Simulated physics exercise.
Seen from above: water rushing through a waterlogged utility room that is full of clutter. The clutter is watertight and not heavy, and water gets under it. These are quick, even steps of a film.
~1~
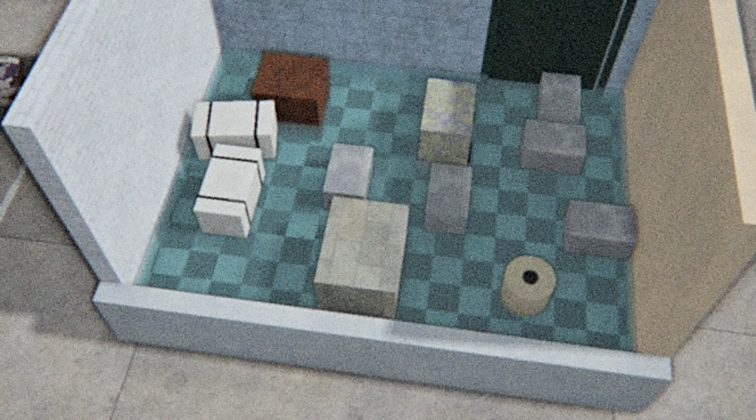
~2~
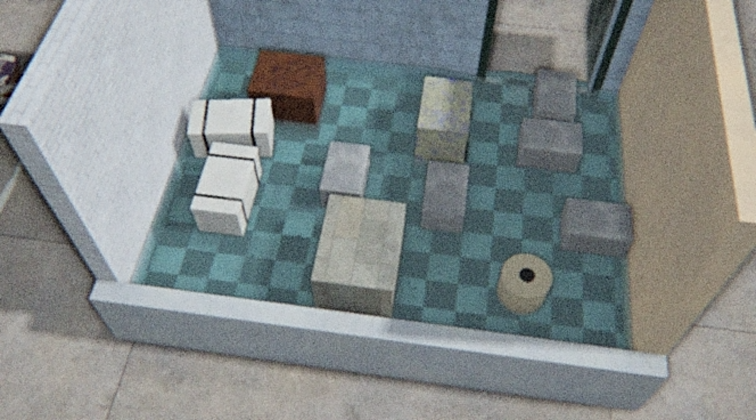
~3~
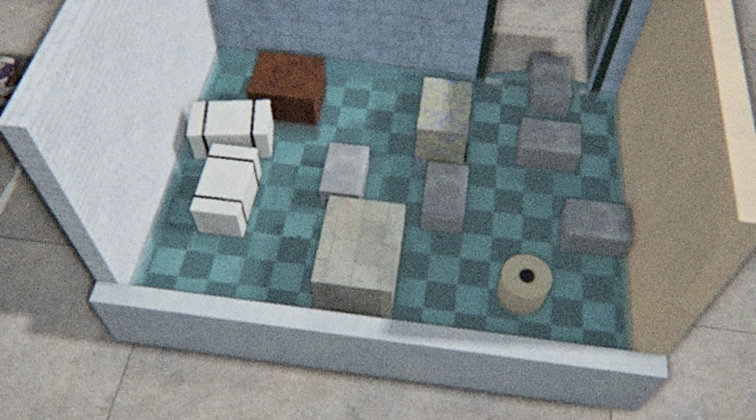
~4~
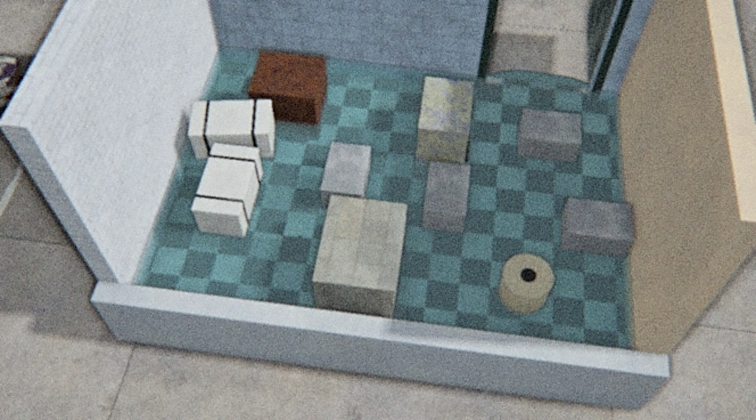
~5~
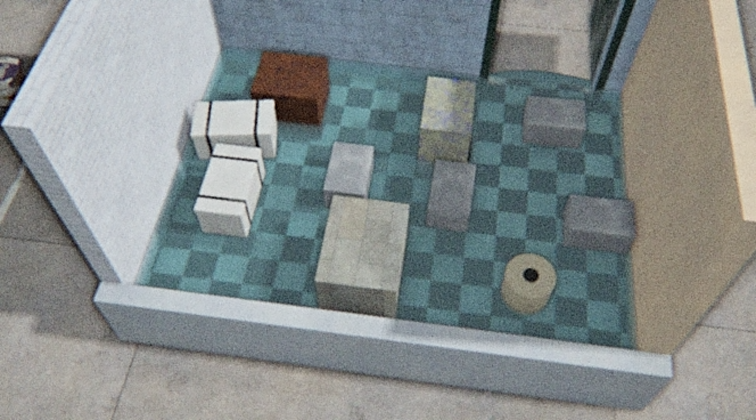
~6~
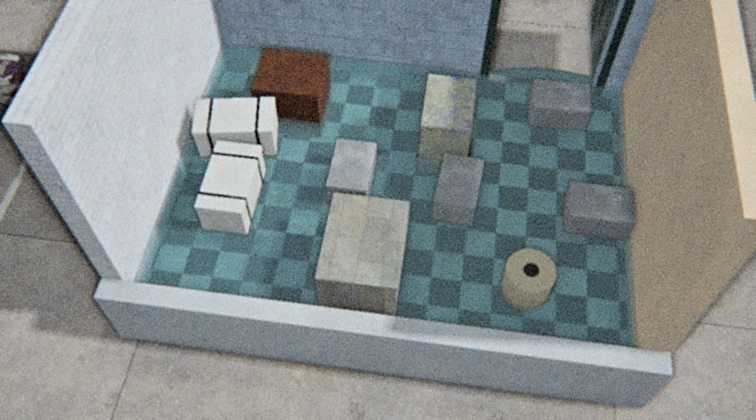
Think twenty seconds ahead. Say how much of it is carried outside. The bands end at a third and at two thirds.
It is two thirds or more.
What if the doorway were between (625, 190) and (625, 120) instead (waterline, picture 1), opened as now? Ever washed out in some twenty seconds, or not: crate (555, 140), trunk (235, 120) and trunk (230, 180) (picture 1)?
One after the other: Gone, left behind, kept in.
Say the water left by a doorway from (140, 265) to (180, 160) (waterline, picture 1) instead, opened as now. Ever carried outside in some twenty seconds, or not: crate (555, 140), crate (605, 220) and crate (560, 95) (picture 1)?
As listed: Stays, inside, inside.
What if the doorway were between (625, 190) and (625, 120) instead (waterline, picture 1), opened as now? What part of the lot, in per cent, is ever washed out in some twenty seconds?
About 80 per cent.
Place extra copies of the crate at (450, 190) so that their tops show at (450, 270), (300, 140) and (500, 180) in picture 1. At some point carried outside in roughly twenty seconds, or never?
As listed: Left behind, carried outside, through.
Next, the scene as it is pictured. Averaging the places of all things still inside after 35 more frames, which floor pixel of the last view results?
Roughly at (370, 174).
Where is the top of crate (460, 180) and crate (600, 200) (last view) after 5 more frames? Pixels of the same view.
At about (519, 158) and (604, 146).
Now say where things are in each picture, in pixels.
The first frame shows a crate at (556, 138), afloat; a crate at (603, 221), afloat; 0 of 8 have shifted.
The second frame shows a crate at (552, 136), afloat; a crate at (600, 219), afloat; 1 of 8 have shifted.
The third frame shows a crate at (552, 135) floats; a crate at (599, 219) floats; 1 of 8 have shifted.
The fourth frame shows a crate at (552, 126) floats, close to its start; a crate at (601, 219) floats; 2 of 8 have shifted.
The fifth frame shows a crate at (557, 112), afloat, a stride from its start; a crate at (602, 215), afloat, close to its start; 3 of 8 have shifted.
The sixth frame shows a crate at (562, 95), afloat, a stride from its start; a crate at (602, 202) floats, close to its start; 4 of 8 have shifted.
A moment on, 2 of 8 are out; 6 afloat.
Next, 4 of 8 are out; 4 afloat.
Later, 6 of 8 are out; 2 afloat.
In the end, 6 of 8 are out; 2 afloat.
